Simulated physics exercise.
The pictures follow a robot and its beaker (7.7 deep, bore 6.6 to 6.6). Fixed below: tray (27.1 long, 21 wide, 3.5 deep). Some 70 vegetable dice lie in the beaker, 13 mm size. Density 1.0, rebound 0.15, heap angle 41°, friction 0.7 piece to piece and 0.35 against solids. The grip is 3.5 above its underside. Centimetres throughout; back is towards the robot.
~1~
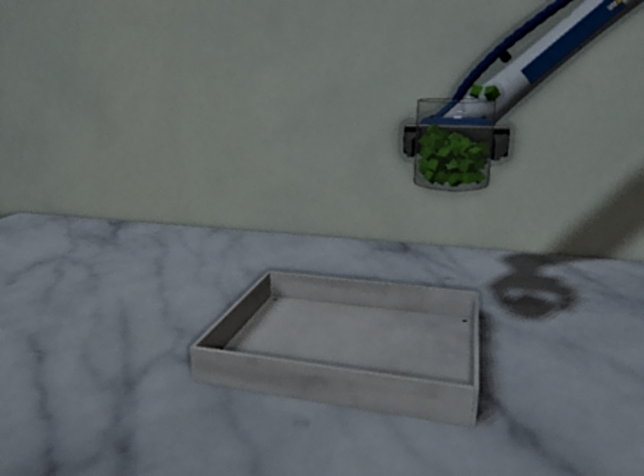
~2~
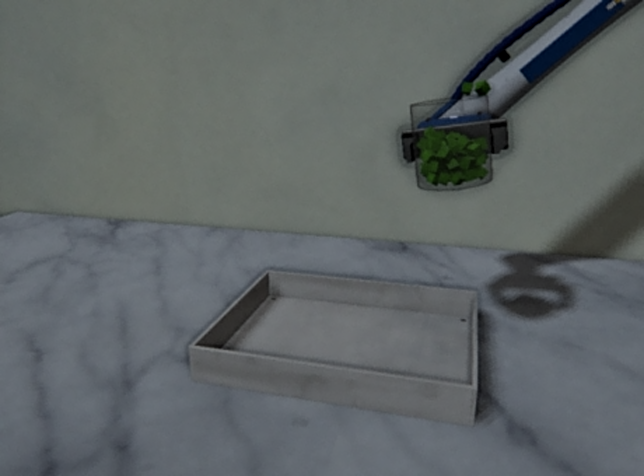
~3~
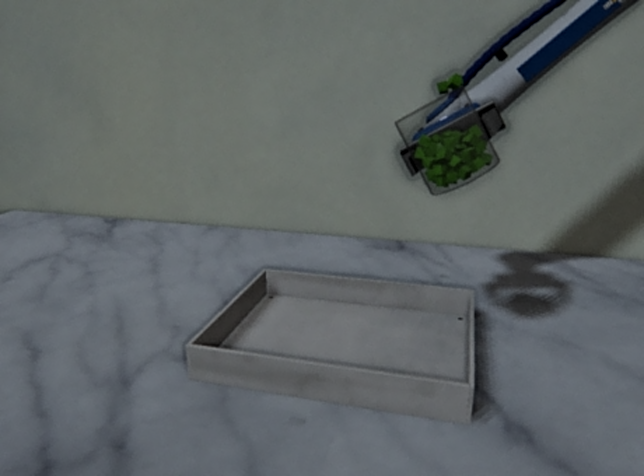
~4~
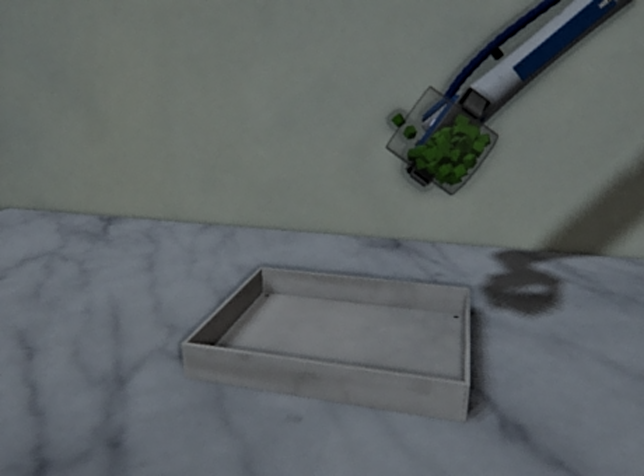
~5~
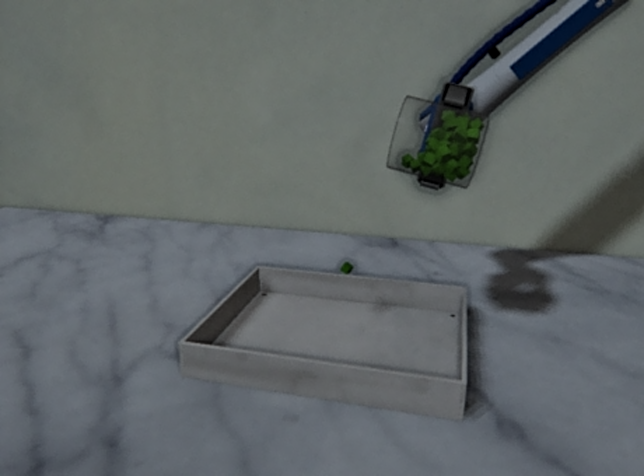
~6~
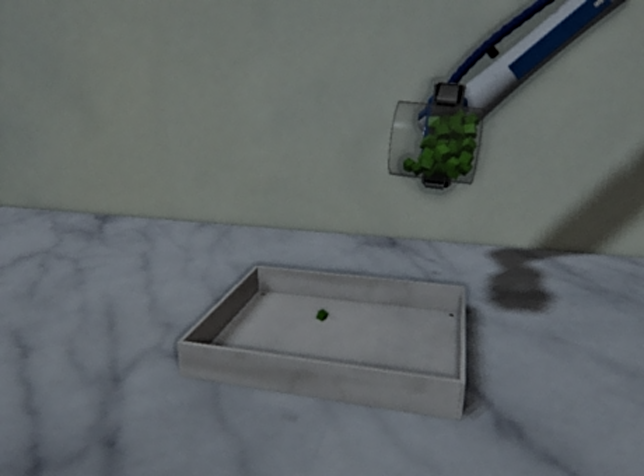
Above a shallow tray on a marble surface, a robot arm tilting a clear beaker of green dice, one dropping into the tray.
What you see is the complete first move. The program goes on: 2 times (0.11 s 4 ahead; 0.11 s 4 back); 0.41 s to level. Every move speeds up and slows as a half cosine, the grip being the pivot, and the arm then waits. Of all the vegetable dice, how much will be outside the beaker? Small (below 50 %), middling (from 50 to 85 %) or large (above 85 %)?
Share outside the beaker: Middling (from 50 to 85 %).
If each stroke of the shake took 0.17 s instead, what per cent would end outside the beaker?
In that case some 35 per cent.
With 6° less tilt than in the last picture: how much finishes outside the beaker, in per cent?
About 55 per cent.
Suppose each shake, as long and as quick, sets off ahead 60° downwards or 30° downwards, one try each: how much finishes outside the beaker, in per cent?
About 5 and 30 per cent.
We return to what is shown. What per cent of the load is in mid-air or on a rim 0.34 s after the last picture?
About 11 per cent.
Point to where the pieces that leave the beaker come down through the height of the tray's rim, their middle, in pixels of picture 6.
Around (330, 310).
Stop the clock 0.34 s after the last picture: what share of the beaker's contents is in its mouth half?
Some 45 per cent.
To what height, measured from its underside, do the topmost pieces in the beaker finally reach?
Roughly 4.0 cm.
Then, 0.34 s later, tilted 86° forward, highest piece 23 above the table; 35 in the beaker, 24 in the tray, 7 in flight or on a rim.
Then, 0.68 s later, tilted 32° forward, highest piece 25 above the table; 46 in the tray, 20 in the beaker.
Then, 1.05 s later, level, highest piece 24 above the table; 46 in the tray, 20 in the beaker.
Then, 2.10 s later, level, highest piece 24 above the table; 46 in the tray, 20 in the beaker.
At rest, 46 in the tray, 20 in the beaker. That is 70 % outside the beaker.
